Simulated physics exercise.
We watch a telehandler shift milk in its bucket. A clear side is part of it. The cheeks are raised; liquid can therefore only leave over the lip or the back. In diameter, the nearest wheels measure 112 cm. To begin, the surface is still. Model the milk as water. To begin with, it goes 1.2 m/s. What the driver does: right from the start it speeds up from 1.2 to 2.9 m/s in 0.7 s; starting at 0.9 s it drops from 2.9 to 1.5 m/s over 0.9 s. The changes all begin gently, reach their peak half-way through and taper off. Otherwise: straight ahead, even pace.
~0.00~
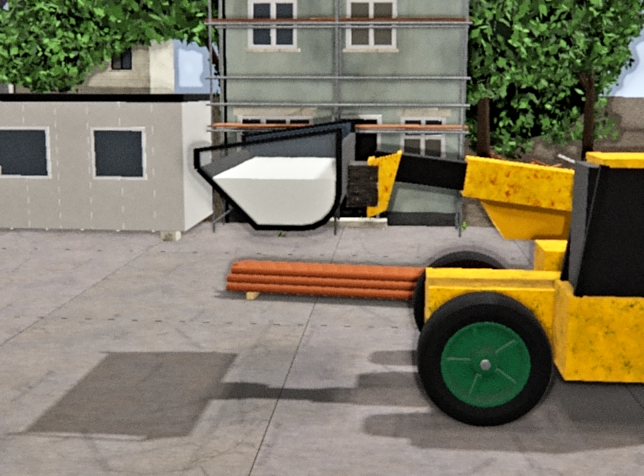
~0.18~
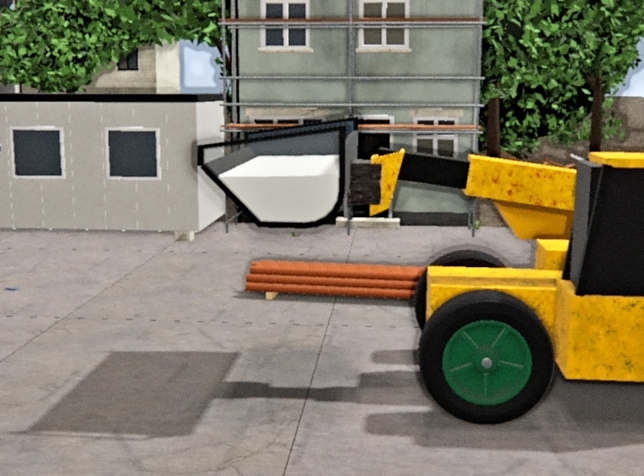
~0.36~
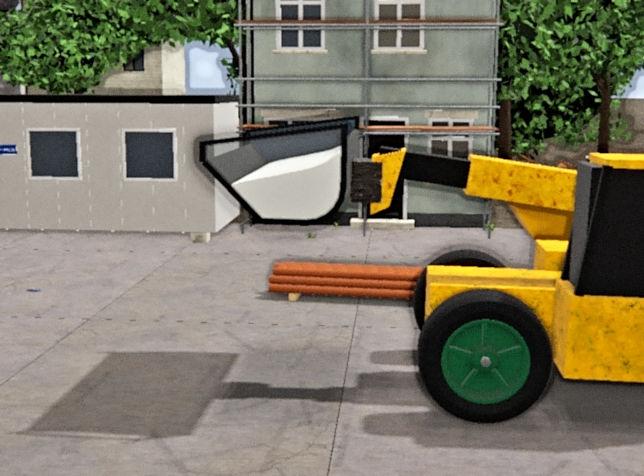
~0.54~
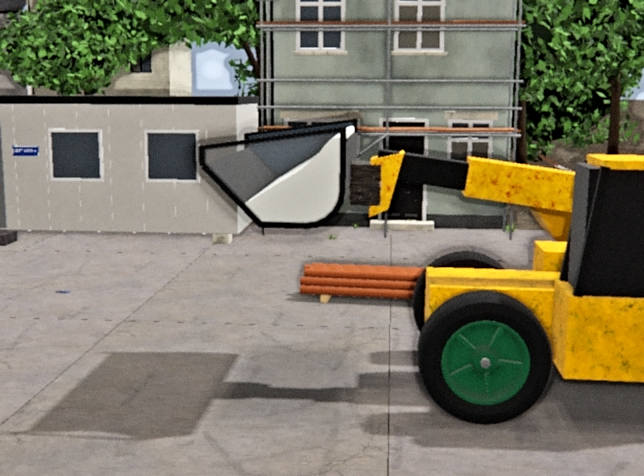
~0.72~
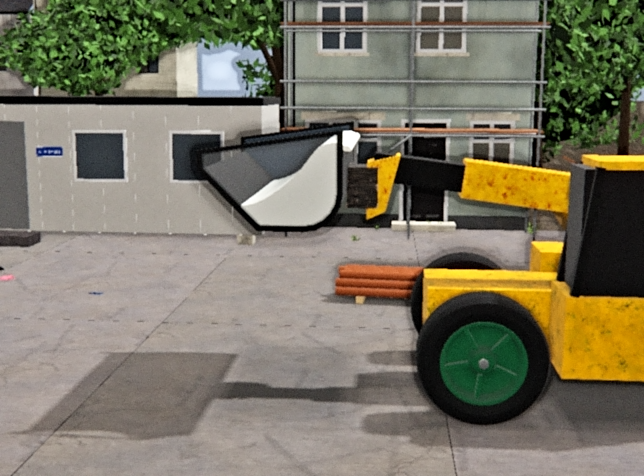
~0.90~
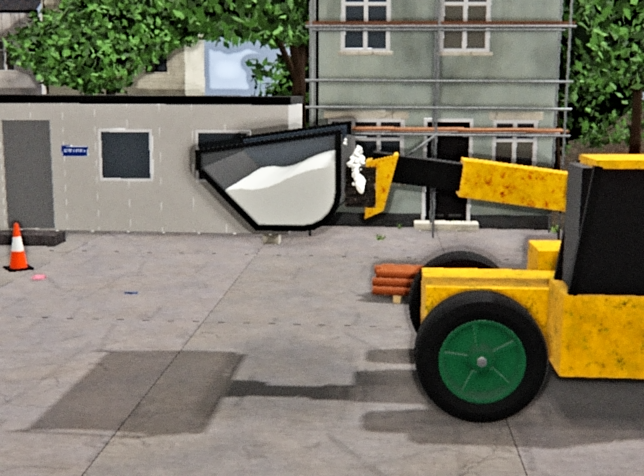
At the start, a yellow telehandler with green-centred wheels carries white milk, lying nearly level, in a clear-sided bucket. As it drives left past a grey cabin and a scaffolded building, the milk climbs steeply towards the back, then slops over the rear edge while the surface inside flattens into waves.
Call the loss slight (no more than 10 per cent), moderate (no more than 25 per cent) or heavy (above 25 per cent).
Heavy.
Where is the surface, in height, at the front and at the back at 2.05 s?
At the front the surface is at 24 cm, while at the back it is at 42 cm.
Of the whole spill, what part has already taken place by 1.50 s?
By that time, around 70 percent of it is out.
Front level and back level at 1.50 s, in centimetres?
It reads roughly 34 cm up front and 10 cm at the back.
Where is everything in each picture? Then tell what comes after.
In the first frame, level at the front (260, 179); level at the back (326, 180); the lip is at (200, 167); the front is on the left.
In the second frame, level at the front (263, 177); level at the back (329, 175).
In the third frame, level at the front (265, 178); level at the back (331, 159).
In the fourth frame, level at the front (264, 192); level at the back (331, 142).
In the fifth frame, level at the front (262, 200); level at the back (327, 146); milk has begun to come out.
In the sixth frame, level at the front (260, 189); level at the back (326, 168); the lip is at (202, 168); milk is coming out, 2 per cent so far.
Then, 1.50 s in, the surface stands 34 cm on the front, 10 cm on the back; the loss stands at 25 per cent, over the front.
Then, 2.05 s in, the surface stands 24 cm on the front, 41 cm on the back; the loss stands at 31 per cent, over the front.
Then, 2.60 s in, the surface stands 30 cm on the front, 30 cm on the back; the loss stands at 31 per cent, over the front.
Then, 4.68 s in, the loss stands at 37 per cent, over the front, 231 of 626 litres.
